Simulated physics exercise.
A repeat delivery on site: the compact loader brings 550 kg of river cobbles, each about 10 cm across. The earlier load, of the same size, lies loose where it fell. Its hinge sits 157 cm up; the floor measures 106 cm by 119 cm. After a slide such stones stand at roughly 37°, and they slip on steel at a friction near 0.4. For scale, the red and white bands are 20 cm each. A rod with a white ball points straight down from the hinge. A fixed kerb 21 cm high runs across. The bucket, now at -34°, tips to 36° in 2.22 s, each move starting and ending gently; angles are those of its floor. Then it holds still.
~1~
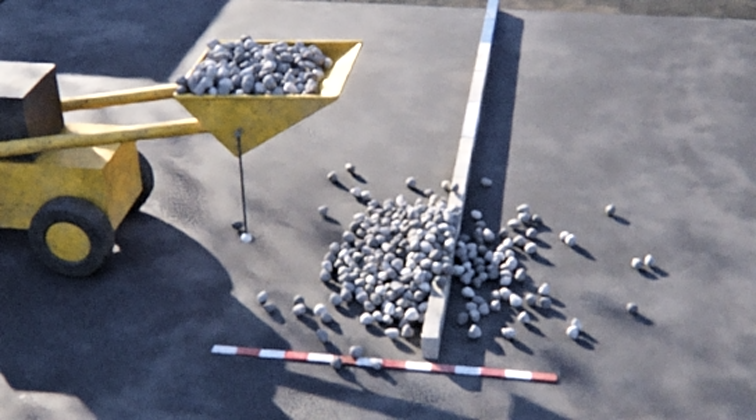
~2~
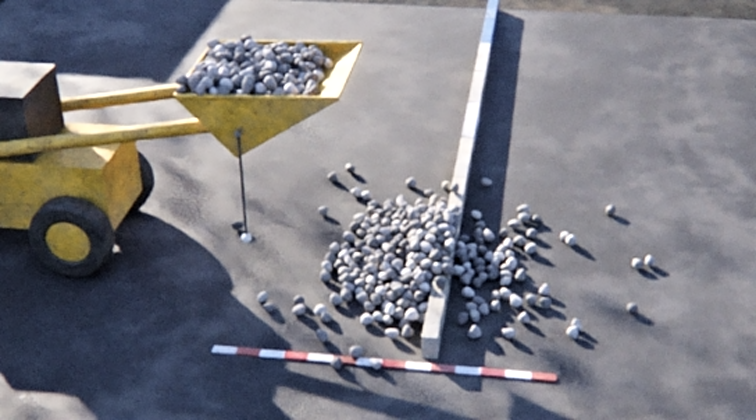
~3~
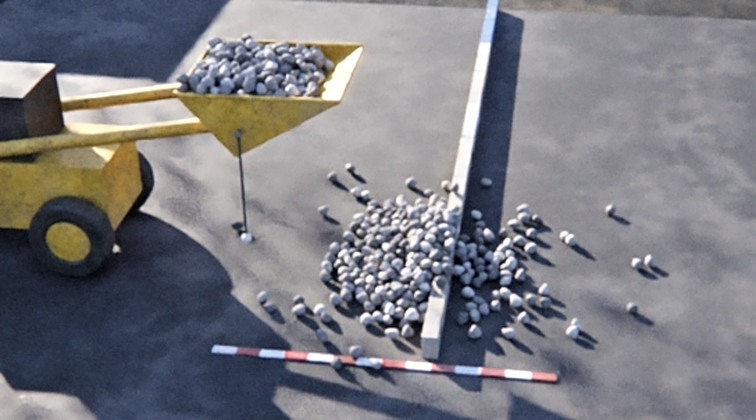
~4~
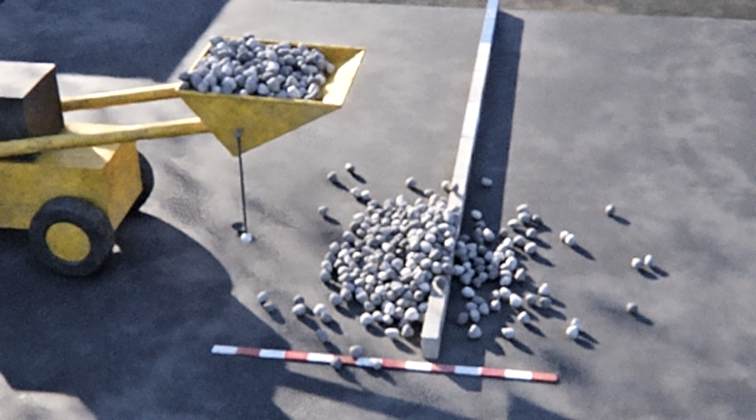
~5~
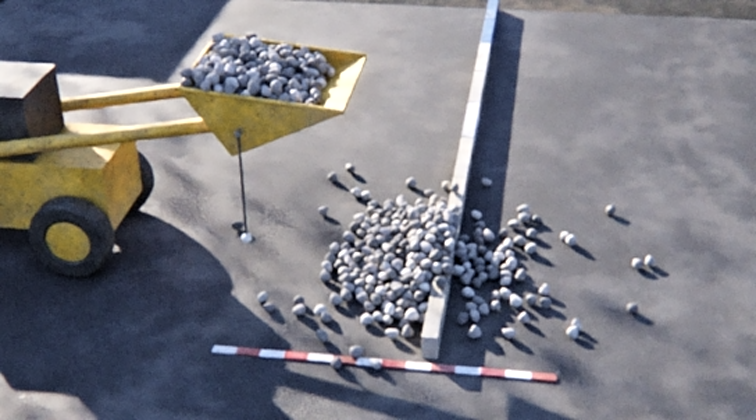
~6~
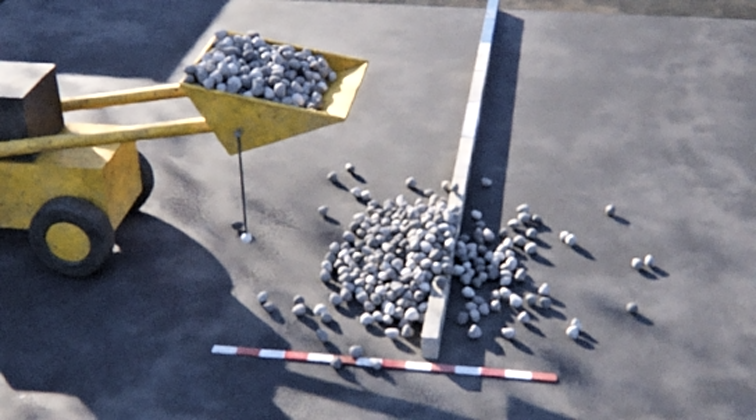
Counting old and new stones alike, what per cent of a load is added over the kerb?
Some 3 per cent is added.
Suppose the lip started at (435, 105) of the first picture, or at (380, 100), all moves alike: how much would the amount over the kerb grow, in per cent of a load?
About 95 and 35 per cent.
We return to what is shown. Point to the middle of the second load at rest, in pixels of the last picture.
Their middle is at about (376, 246).
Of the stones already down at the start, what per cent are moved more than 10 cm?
Roughly 10 per cent of them.
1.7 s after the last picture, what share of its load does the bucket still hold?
About 30 per cent.
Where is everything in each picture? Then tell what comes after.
In the first frame, the bucket is at -34°, its lip at (338, 98); the top of the load is at (241, 54). The earlier load is highest near (432, 232), 33 cm above ground level, 85 % on this side of the kerb, 16 % over the kerb.
In the second frame, lip at (338, 99), floor tilted -33°, highest stones at (242, 53).
In the third frame, lip at (340, 102), floor tilted -32°, highest stones at (234, 54).
In the fourth frame, the bucket is at -29°, its lip at (341, 106); the top of the load is at (236, 53).
In the fifth frame, lip at (343, 112), floor tilted -26°, highest stones at (229, 47).
In the sixth frame, the bucket is at -21°, its lip at (345, 120); the top of the load is at (230, 44).
Then, 1.1 s after the last picture the floor is at 25°; in per cent of one load, 96 in the bucket, 89 on this side of the kerb, 16 over the kerb; the foremost stones are at (602, 270).
Then, 1.7 s after the last picture the floor is at 36°; in per cent of one load, 29 in the bucket, 156 on this side of the kerb, 16 over the kerb; the foremost stones are at (602, 270).
Then, 2.1 s after the last picture the floor is at 36°; in per cent of one load, 2 in the bucket, 182 on this side of the kerb, 17 over the kerb; the foremost stones are at (602, 270).
Then, 4.9 s after the last picture the floor is at 36°; in per cent of one load, 0 in the bucket, 182 on this side of the kerb, 18 over the kerb; the foremost stones are at (606, 276). Net gain over the kerb, 3.
